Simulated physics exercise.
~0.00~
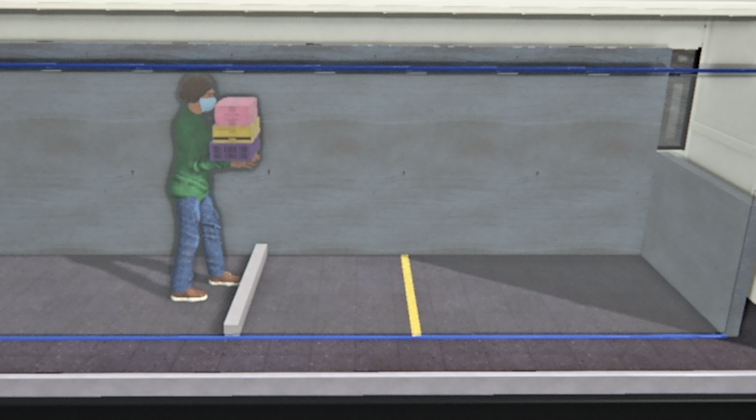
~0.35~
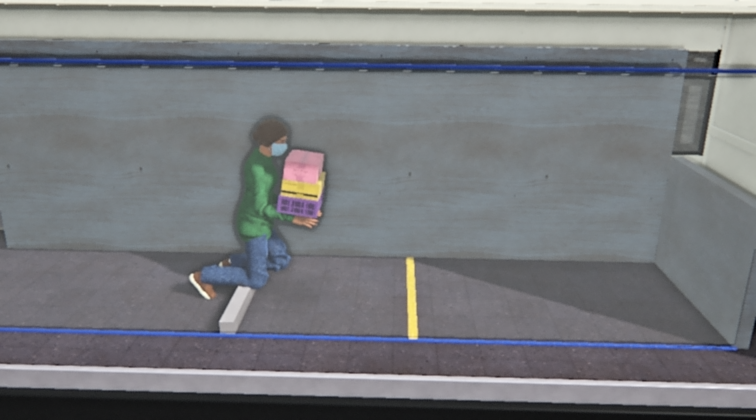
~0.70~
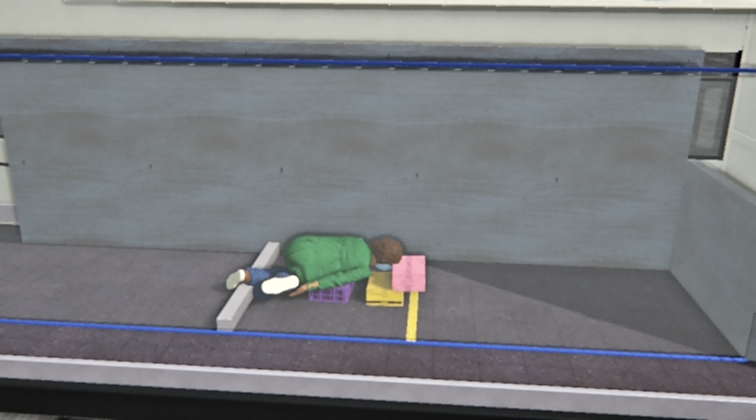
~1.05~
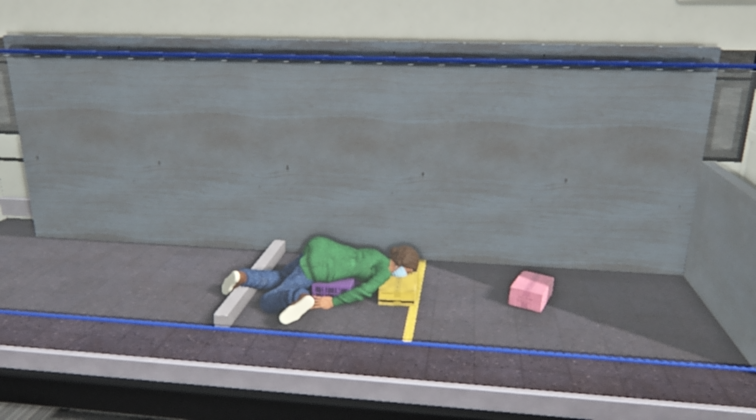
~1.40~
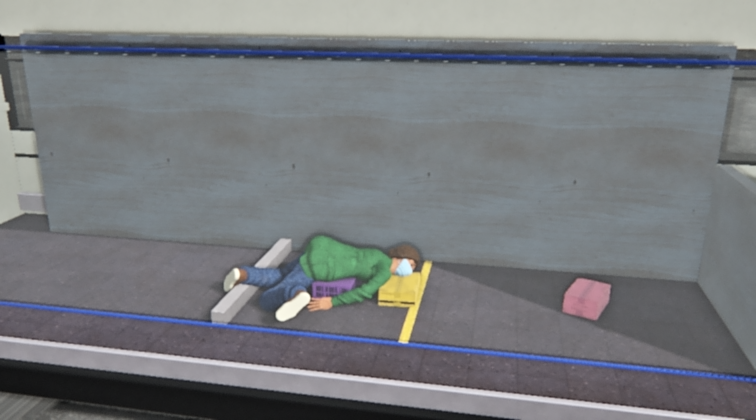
In a metro car, a masked passenger in a green sweater carrying pink, yellow and purple boxes pitched forward over a floor rail and collapsed; the pink box tumbled right past the yellow line, while the purple and yellow ones stopped short beside the passenger.
